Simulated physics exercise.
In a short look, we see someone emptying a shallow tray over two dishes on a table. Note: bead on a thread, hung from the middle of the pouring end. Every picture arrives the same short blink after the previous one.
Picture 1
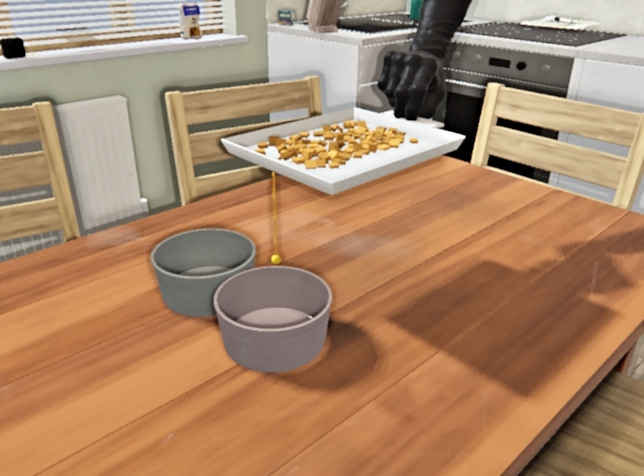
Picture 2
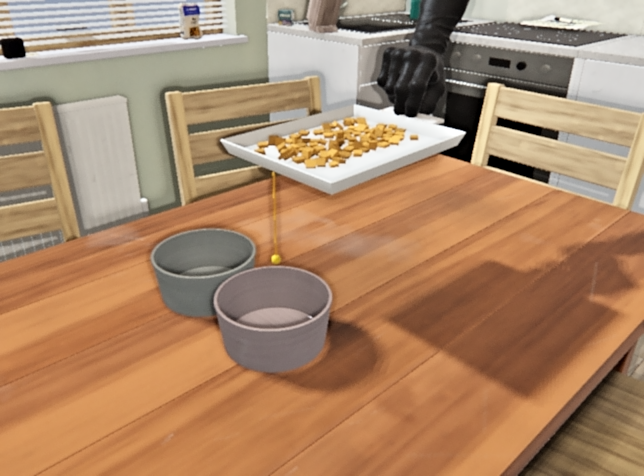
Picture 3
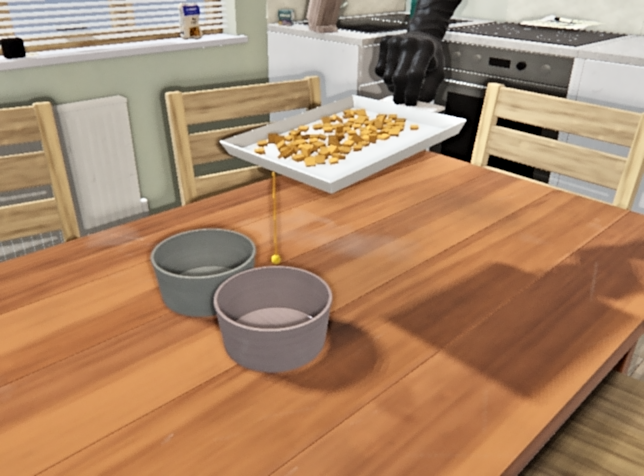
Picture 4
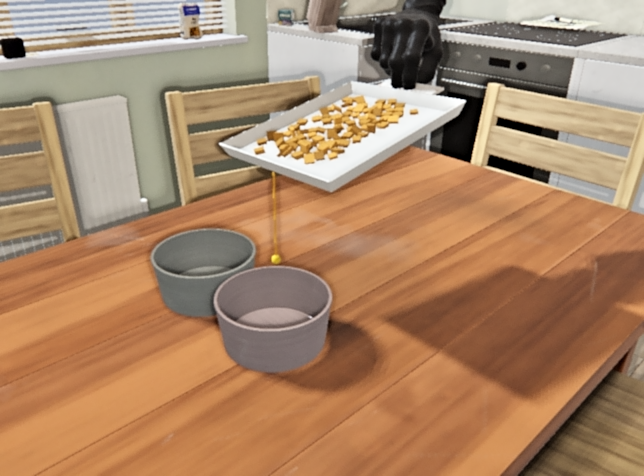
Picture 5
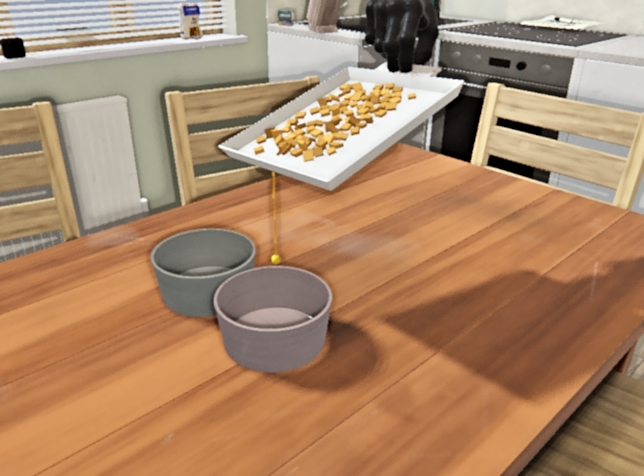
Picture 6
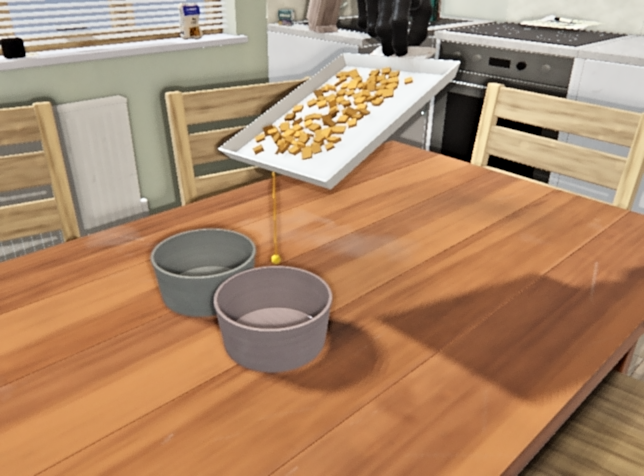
A white tray of golden cereal squares, held by a black-gloved hand above two bowls on a wooden table, starts level, then gradually tilts as its far side rises, while a bead hangs still on a thread beneath it.
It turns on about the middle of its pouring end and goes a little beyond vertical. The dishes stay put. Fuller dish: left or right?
Left.
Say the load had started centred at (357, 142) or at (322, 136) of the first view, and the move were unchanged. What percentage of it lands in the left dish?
Close to 50 %, followed by close to 70 %.
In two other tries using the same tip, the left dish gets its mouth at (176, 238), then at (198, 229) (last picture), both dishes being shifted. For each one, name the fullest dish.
First try: The rightmost dish. Second try: The rightmost dish.
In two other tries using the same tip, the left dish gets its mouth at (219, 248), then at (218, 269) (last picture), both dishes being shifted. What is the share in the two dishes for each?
About 90 in a hundred, then about 100 in a hundred.
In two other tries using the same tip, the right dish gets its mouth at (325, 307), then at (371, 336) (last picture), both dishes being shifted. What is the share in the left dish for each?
Trial 1 about 80 %, trial 2 about 30 %.
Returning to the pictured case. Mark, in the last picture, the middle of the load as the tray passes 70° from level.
The load is centred near (249, 155).
Just after the last frame, tray tipped steeply; the larger part on the tray; roughly a quarter in the air.
A moment on, tray tipped past a quarter turn; roughly a quarter in the right dish; roughly half in the left dish; about a tenth outside both; about a tenth in the air.
Further on, tray tipped past a quarter turn; roughly a third in the right dish; roughly two thirds in the left dish; about a tenth outside both.
When it is over, tray tipped past a quarter turn; roughly a third in the right dish; roughly two thirds in the left dish; about a tenth outside both.
